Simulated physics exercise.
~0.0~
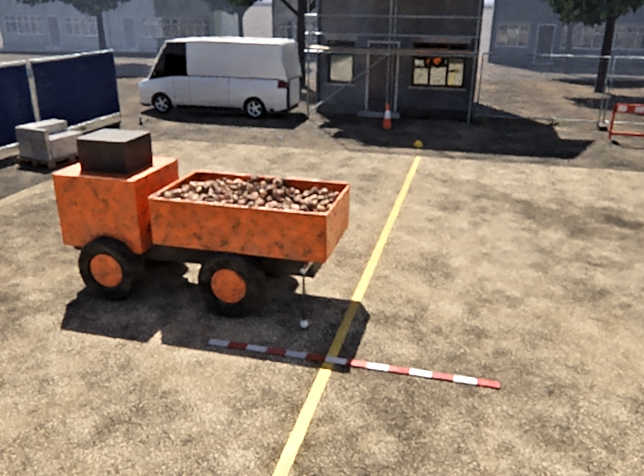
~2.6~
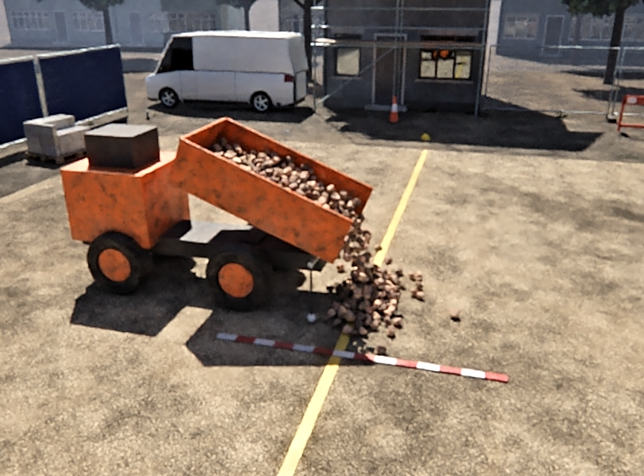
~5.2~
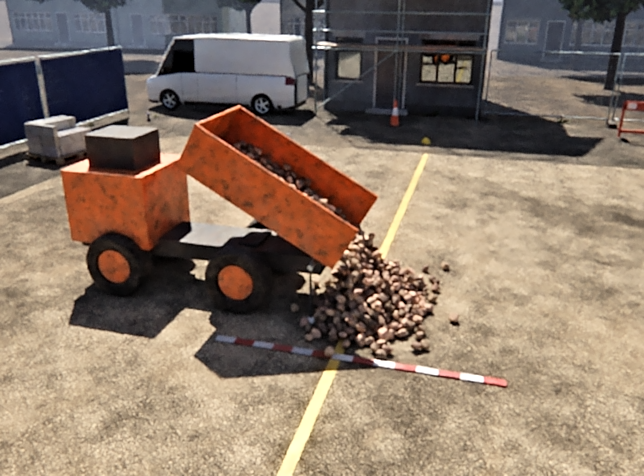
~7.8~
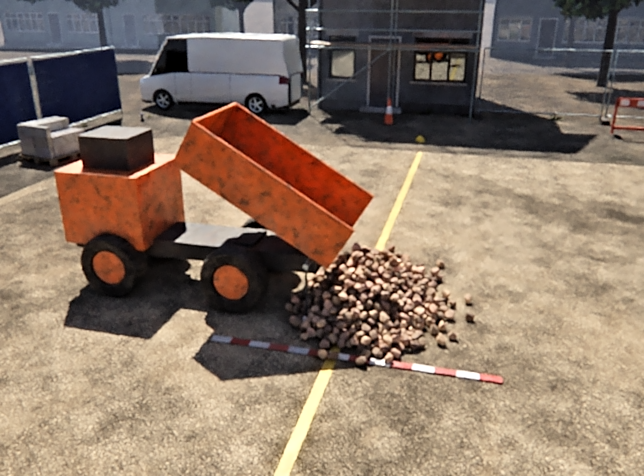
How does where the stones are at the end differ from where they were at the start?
At the start the stones were in the truck's level bed, but at the end they lay in a heap on the ground, lower and further right, spread across the yellow line.
